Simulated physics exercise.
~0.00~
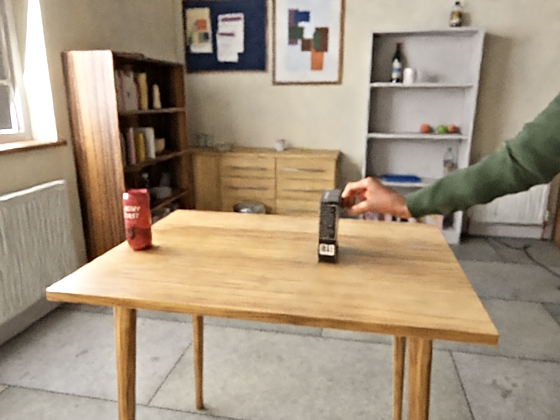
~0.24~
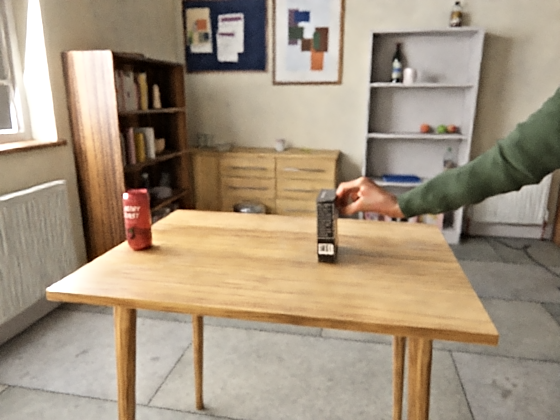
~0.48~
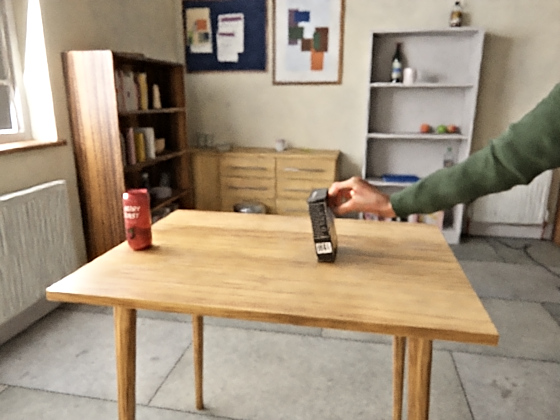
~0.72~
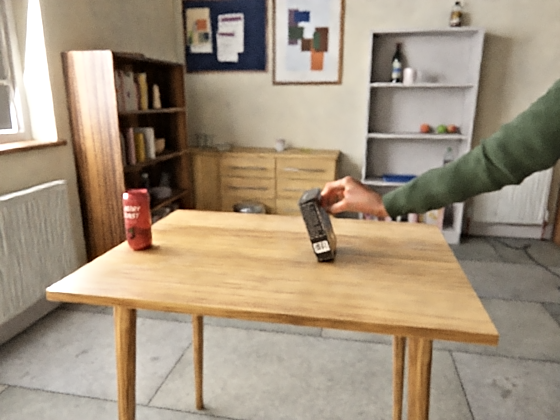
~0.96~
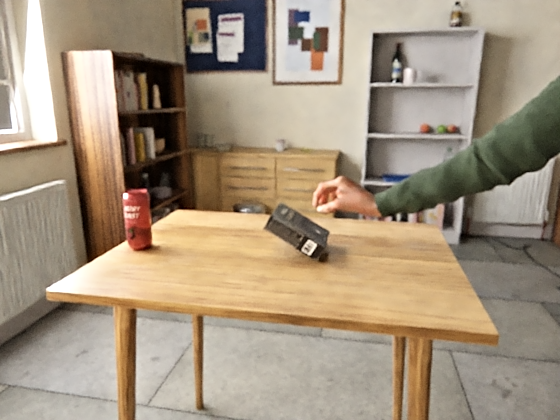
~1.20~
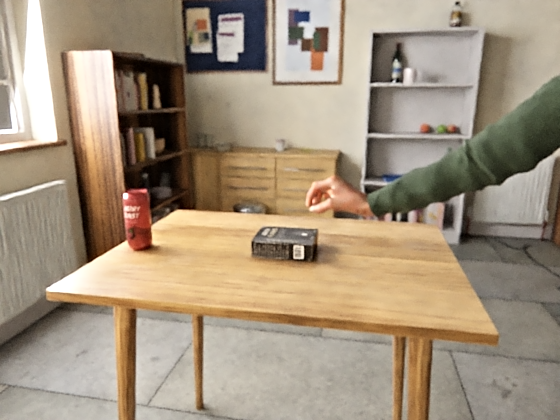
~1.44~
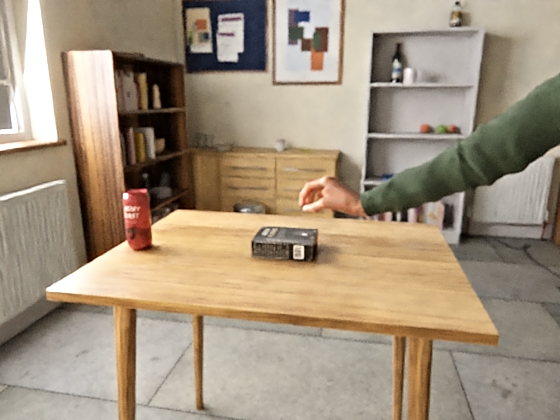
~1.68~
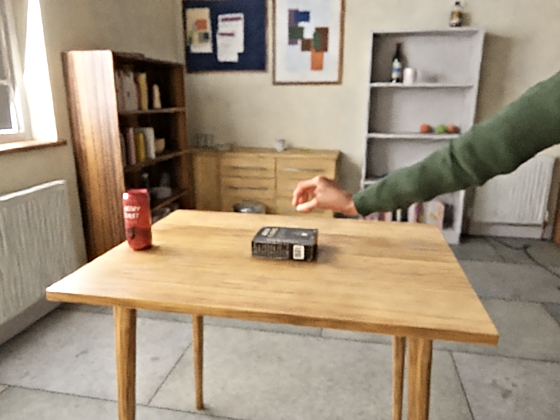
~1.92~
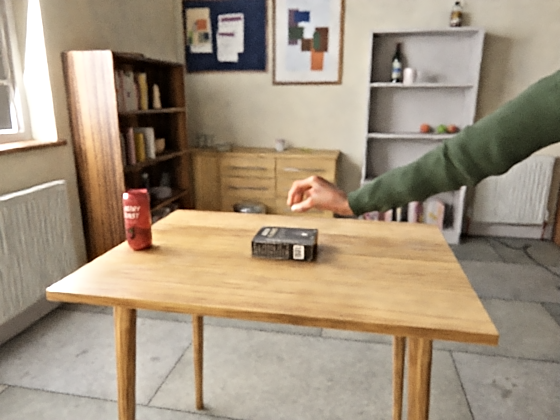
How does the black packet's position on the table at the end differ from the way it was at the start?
At the start the black packet stands upright, and at the end it lies on its side on the table.
